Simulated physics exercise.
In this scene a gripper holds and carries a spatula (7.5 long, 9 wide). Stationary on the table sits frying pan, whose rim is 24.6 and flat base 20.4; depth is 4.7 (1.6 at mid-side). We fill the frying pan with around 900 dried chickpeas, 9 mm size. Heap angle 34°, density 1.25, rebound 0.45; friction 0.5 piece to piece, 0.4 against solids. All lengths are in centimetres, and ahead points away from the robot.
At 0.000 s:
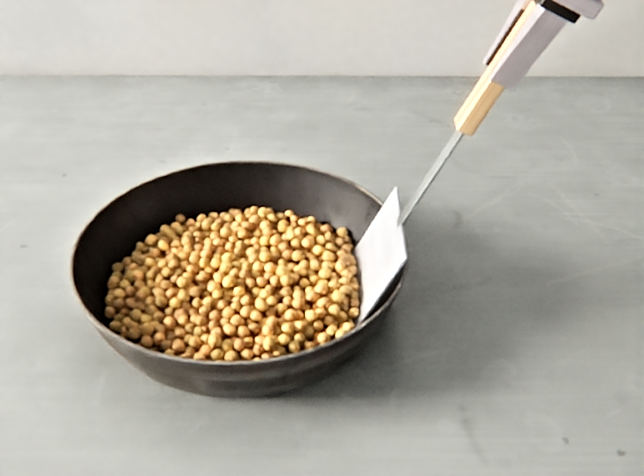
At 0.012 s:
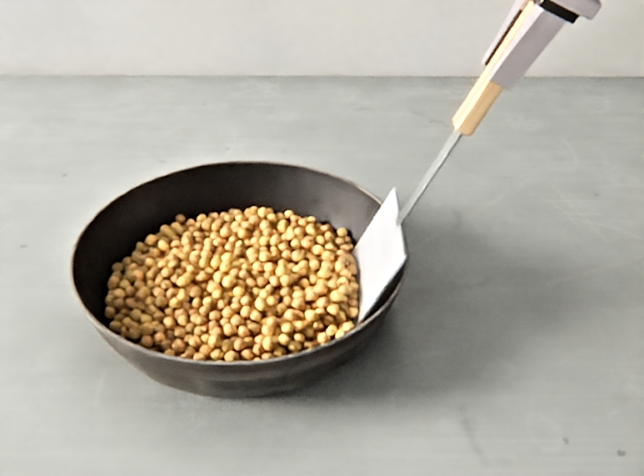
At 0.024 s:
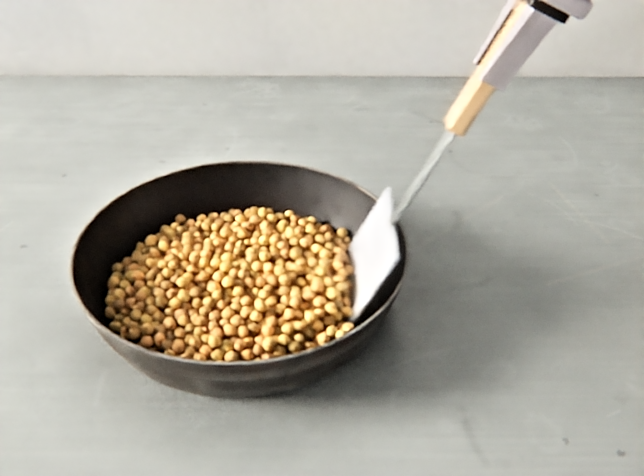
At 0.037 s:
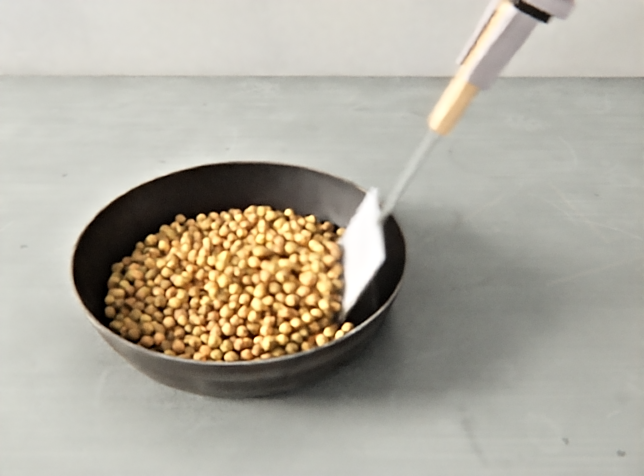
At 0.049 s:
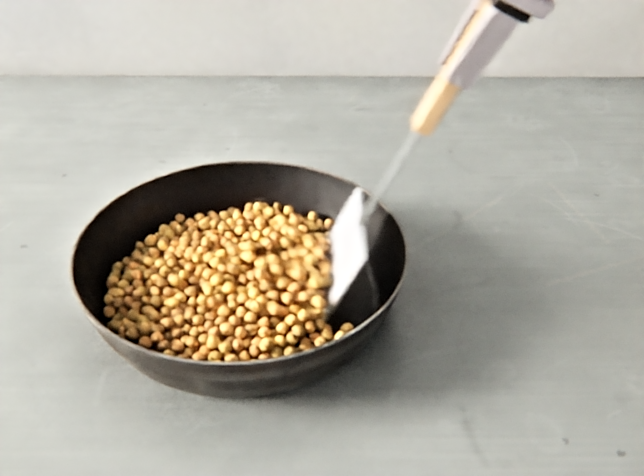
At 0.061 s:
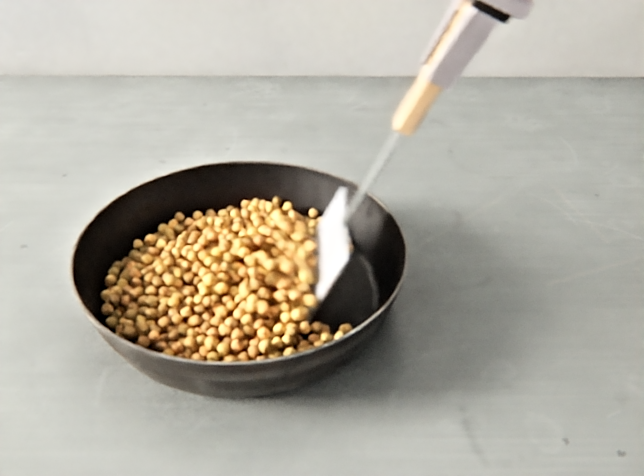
On a smooth grey surface with a pale wall behind, seen from slightly above, a scene of stirring is viewed by a still camera. A dark round pan full of golden-tan chickpeas sits left of centre, with a flat whitish spatula, held by a partly visible gripper, at its right edge. After barely moving, the spatula slides left, pushing the chickpeas into a higher heap and baring dark pan behind it.
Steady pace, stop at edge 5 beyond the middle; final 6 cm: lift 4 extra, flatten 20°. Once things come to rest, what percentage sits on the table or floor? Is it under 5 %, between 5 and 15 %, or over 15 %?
It is between 5 and 15 %.
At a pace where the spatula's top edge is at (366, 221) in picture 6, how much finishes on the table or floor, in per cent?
Estimate: Close to 0 %.
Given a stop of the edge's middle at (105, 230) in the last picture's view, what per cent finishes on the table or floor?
Estimate: Approx. 25 %.
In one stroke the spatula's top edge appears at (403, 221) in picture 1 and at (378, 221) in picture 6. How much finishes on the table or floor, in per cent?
0 per cent.
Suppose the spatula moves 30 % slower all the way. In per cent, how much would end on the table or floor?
About 0 in a hundred.
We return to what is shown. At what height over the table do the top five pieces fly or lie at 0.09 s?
Somewhere around 5 centimetres high.
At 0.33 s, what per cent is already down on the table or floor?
I'd put it at around 8 per cent.
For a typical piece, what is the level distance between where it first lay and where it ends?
3 cm.
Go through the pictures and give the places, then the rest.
The first picture shows spatula top edge at (402, 220), sloping 64°; upper third of the load around (248, 275), from x 110 to 360, top at y 210; 900 in the frying pan.
The second picture shows spatula top edge at (400, 220), sloping 64°; upper third of the load around (248, 275), from x 110 to 360, top at y 210.
The third picture shows spatula top edge at (393, 220), sloping 64°; upper third of the load around (253, 275), from x 110 to 360, top at y 210.
The fourth picture shows spatula top edge at (379, 221), sloping 64°; upper third of the load around (258, 273), from x 110 to 360, top at y 210.
The fifth picture shows spatula top edge at (362, 221), sloping 64°; upper third of the load around (257, 270), from x 110 to 360, top at y 210.
The sixth picture shows spatula top edge at (345, 221), sloping 64°; upper third of the load around (252, 266), from x 105 to 360, top at y 200; 900 in the frying pan.
By 0.09 s, sloping 63°, highest piece 6 above the table; 900 in the frying pan.
By 0.12 s, sloping 56°, highest piece 7 above the table; 900 in the frying pan.
By 0.33 s, sloping 44°, highest piece 7 above the table; 821 in the frying pan, 73 on the table or floor, 6 on the blade or in flight.
By 1.38 s, sloping 44°, highest piece 5 above the table; 821 in the frying pan, 79 on the table or floor.
Final count, 821 in the frying pan, 79 on the table or floor. That is 9 % on the table or floor.
